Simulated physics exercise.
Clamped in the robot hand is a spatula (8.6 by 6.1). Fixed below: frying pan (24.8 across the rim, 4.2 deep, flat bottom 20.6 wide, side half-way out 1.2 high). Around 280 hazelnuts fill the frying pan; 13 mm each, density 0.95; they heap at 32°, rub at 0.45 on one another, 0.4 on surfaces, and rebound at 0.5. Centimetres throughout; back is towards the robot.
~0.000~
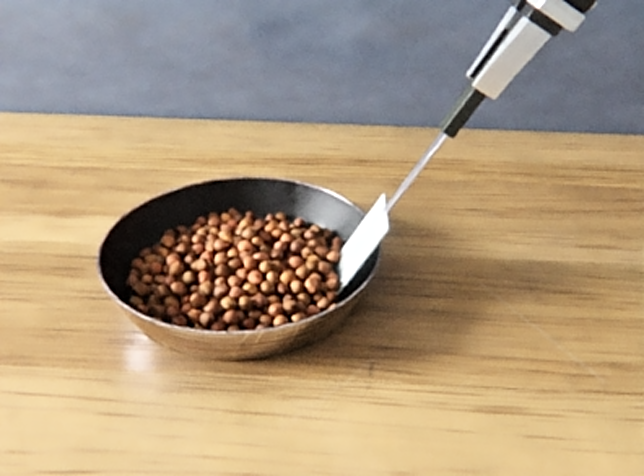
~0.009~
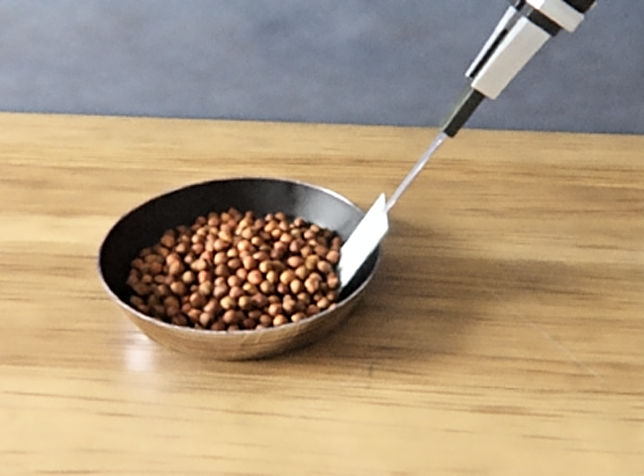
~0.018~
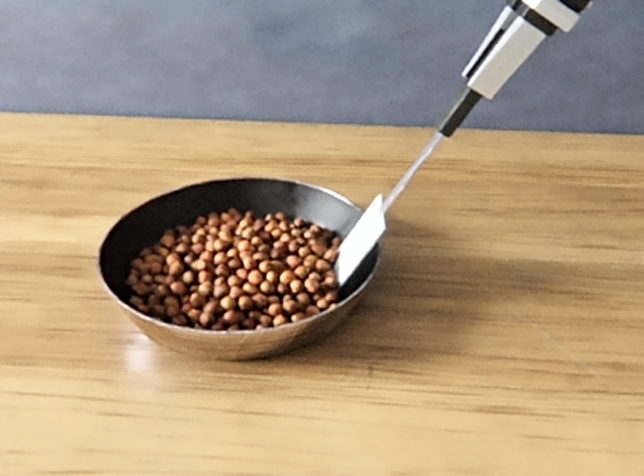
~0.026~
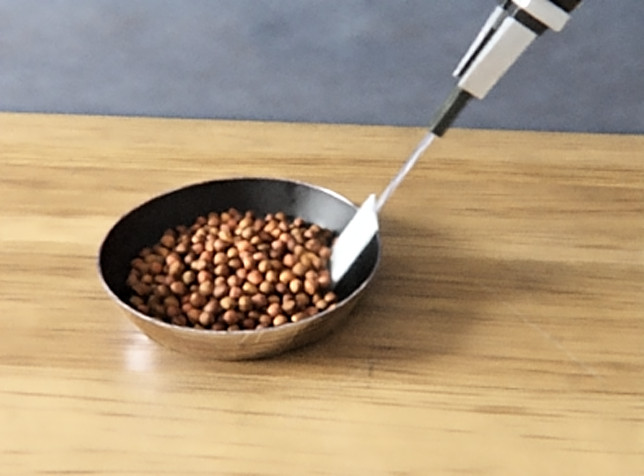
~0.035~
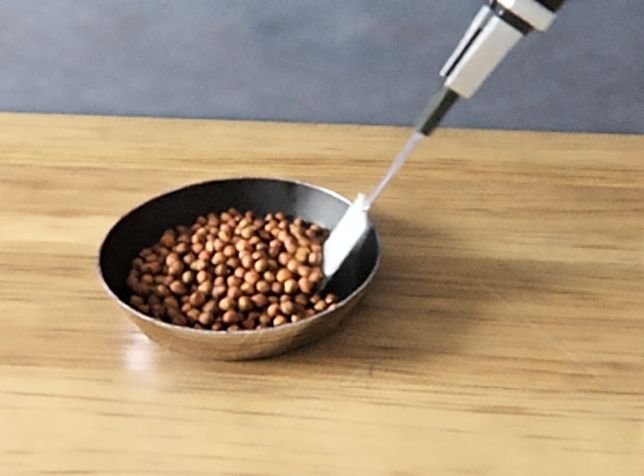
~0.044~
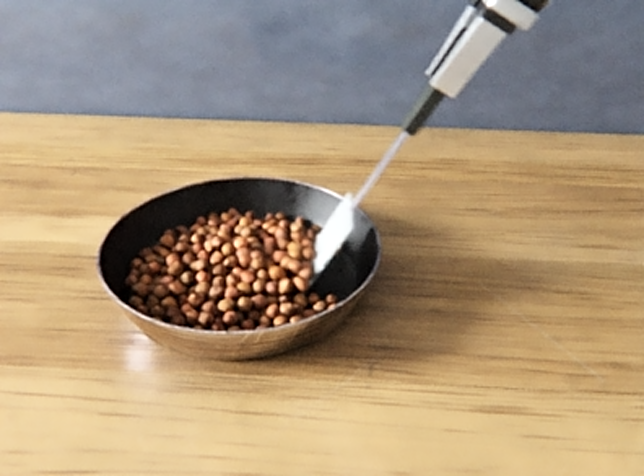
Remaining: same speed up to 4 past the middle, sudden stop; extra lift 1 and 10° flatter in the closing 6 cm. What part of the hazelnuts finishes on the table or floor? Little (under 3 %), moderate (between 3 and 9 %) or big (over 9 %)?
On the table or floor the share is moderate, between 3 and 9 %.
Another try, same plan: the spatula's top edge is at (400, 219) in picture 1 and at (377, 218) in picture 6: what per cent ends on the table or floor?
Some 0 per cent.
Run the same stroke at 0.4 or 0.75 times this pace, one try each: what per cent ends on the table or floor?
About 0 and 0 per cent.
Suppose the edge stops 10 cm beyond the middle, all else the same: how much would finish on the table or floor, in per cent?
Then about 25 per cent.
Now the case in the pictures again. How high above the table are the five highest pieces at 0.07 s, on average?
Some 5 cm.
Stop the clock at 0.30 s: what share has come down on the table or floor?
About 4 per cent.
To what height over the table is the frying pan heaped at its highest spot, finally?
Roughly 4.5 cm.
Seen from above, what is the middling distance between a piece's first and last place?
Some 2 cm.
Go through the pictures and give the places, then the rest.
In the first picture, spatula top edge at (387, 210), sloping 61°; upper third of the load around (247, 260), from x 135 to 340, top at y 215; 282 in the frying pan.
In the second picture, spatula top edge at (386, 210), sloping 61°; upper third of the load around (247, 260), from x 135 to 340, top at y 215.
In the third picture, spatula top edge at (383, 210), sloping 61°; upper third of the load around (247, 260), from x 135 to 340, top at y 215.
In the fourth picture, spatula top edge at (376, 210), sloping 61°; upper third of the load around (247, 259), from x 135 to 340, top at y 215.
In the fifth picture, spatula top edge at (364, 209), sloping 61°; upper third of the load around (247, 259), from x 130 to 340, top at y 215.
In the sixth picture, spatula top edge at (352, 209), sloping 61°; upper third of the load around (248, 258), from x 130 to 340, top at y 215; 282 in the frying pan.
After 0.07 s, sloping 61°, highest piece 5 above the table; 282 in the frying pan.
After 0.09 s, sloping 58°, highest piece 7 above the table; 282 in the frying pan.
After 0.30 s, sloping 51°, highest piece 5 above the table; 269 in the frying pan, 11 on the table or floor, 2 on the blade or in flight.
After 1.35 s, sloping 51°, highest piece 4 above the table; 269 in the frying pan, 13 on the table or floor.
At rest, 269 in the frying pan, 13 on the table or floor. That is 5 % on the table or floor.
